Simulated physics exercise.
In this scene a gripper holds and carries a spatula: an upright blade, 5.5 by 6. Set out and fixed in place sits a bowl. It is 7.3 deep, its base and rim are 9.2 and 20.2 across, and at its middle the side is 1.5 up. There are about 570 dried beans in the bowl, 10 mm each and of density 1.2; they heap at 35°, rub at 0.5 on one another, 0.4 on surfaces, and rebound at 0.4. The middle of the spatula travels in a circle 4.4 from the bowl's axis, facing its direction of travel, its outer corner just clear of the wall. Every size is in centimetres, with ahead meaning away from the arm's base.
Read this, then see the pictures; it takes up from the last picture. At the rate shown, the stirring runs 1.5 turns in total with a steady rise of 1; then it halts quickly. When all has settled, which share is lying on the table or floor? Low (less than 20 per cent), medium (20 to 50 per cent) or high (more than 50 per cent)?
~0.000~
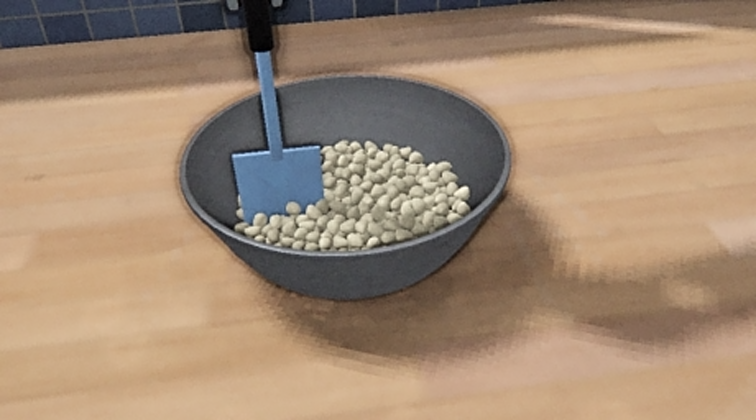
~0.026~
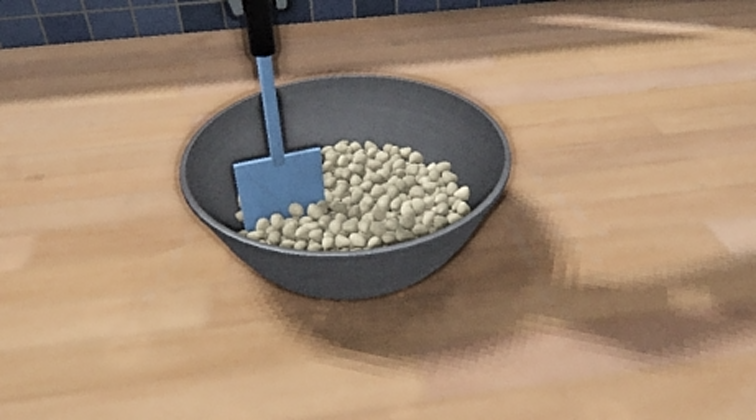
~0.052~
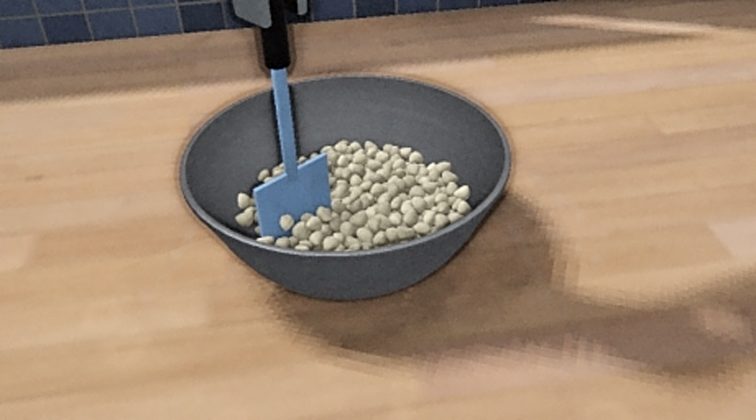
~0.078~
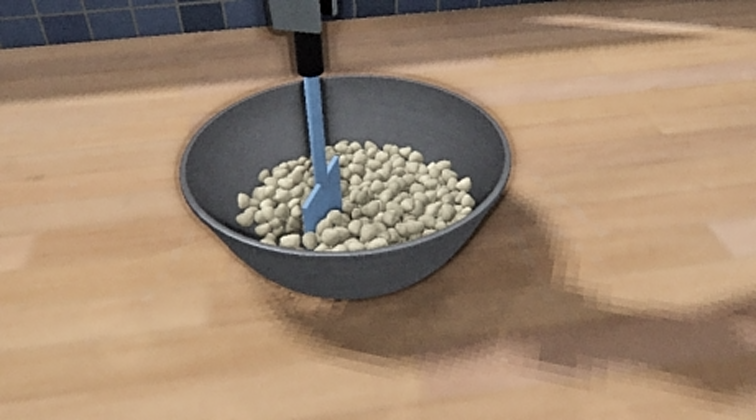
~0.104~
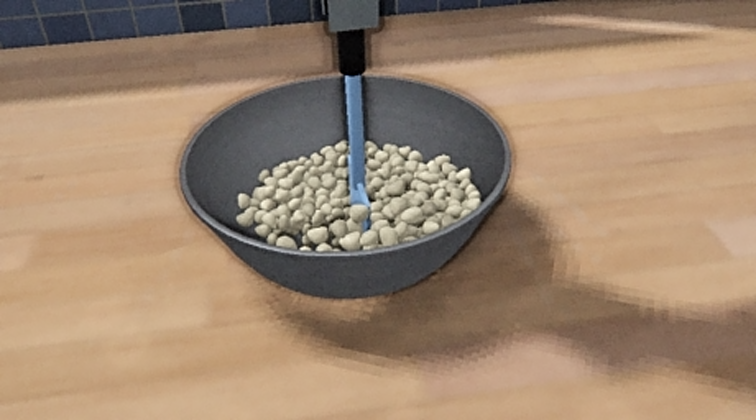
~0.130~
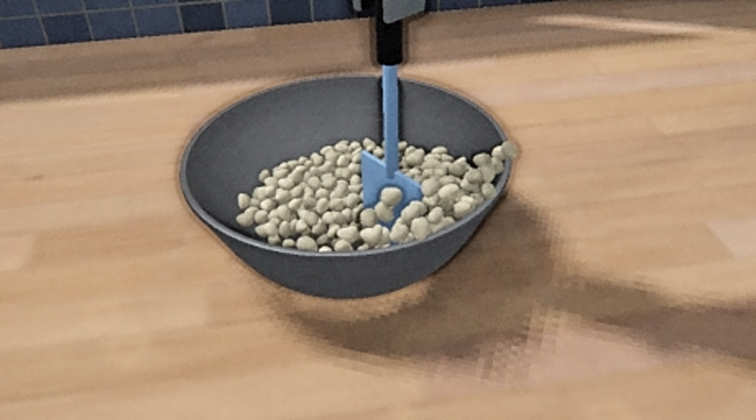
The share is medium, between 20 and 50 per cent.
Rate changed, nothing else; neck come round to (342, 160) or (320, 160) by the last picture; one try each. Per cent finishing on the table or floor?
Roughly 15 and 10 percent, in that order.
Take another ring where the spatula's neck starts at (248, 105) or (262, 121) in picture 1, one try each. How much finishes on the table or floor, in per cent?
0 and 30 per cent.
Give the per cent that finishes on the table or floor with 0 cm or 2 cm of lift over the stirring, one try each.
Try one: Around 45 %; try two: Around 30 %.
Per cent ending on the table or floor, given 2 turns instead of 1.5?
It would be around 40 percent.
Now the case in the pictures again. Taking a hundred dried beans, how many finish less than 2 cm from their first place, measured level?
About 5 percent.
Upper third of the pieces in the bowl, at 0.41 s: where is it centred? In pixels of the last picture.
Roughly pixel (340, 237).
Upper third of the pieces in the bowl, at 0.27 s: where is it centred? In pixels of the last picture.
About (310, 114) in the last picture.
By 0.27 s, 281° round, highest piece 18 above the table; 479 in the bowl, 7 on the table or floor, 87 in flight or on the tool.
By 0.41 s, 79° round, highest piece 13 above the table; 400 in the bowl, 107 on the table or floor, 66 in flight or on the tool.
By 0.68 s, 180° round, highest piece 7 above the table; 367 in the bowl, 203 on the table or floor, 3 in flight or on the tool.
By 1.38 s, 180° round, highest piece 5 above the table; 367 in the bowl, 206 on the table or floor.
Final count, 367 in the bowl, 206 on the table or floor. That is 36 % on the table or floor.
